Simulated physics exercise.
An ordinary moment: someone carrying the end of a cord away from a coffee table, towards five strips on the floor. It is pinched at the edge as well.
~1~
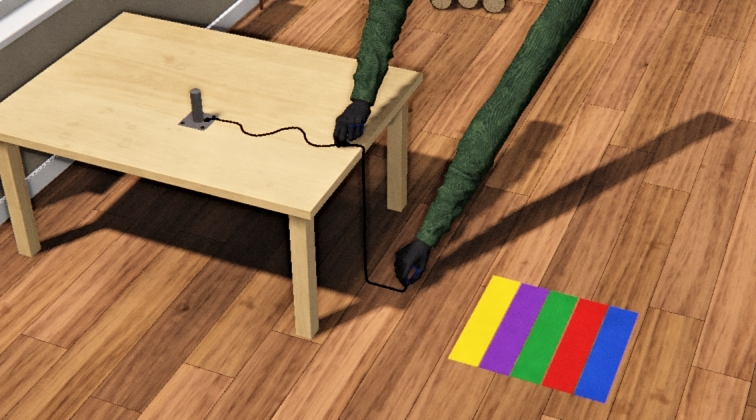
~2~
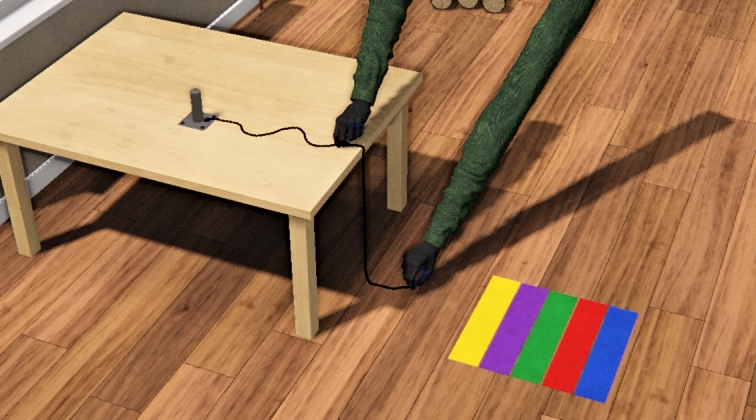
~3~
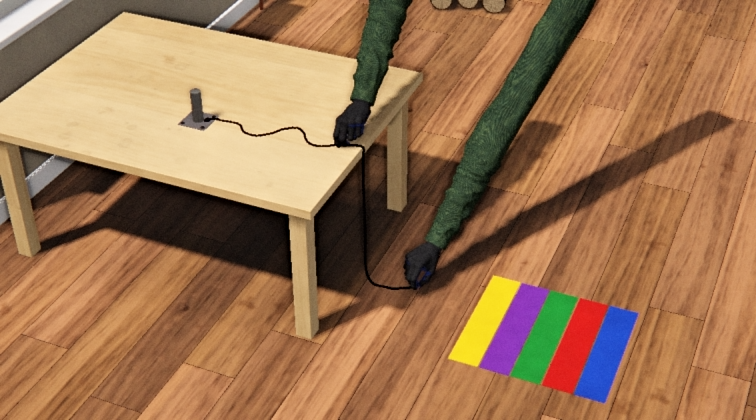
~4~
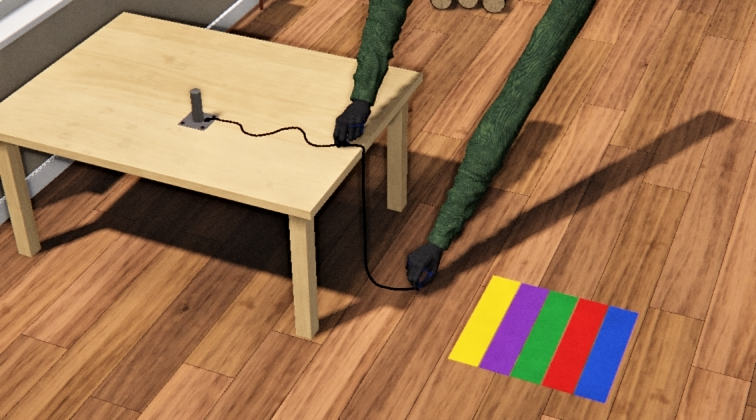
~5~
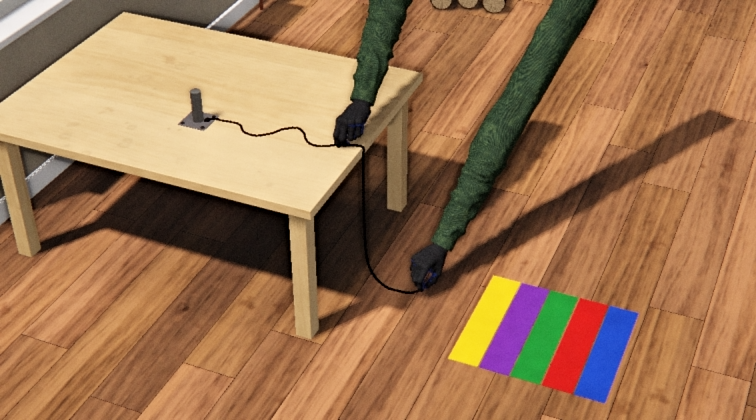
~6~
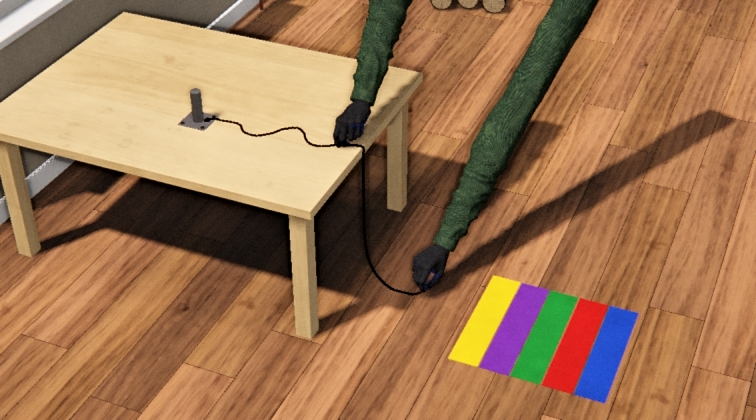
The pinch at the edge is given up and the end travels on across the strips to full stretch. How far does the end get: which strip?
The end stops over the green strip.
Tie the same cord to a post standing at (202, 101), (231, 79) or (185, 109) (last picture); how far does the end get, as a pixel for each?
In that order: (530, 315), (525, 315) and (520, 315).
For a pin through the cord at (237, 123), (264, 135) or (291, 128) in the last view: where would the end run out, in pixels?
Near (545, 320), (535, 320) and (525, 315).
Early on, end near (487, 304); over yellow.
Midway, end near (527, 315); over purple.
At the end of the slack, end near (551, 322); over green. It gets as far as the green strip.
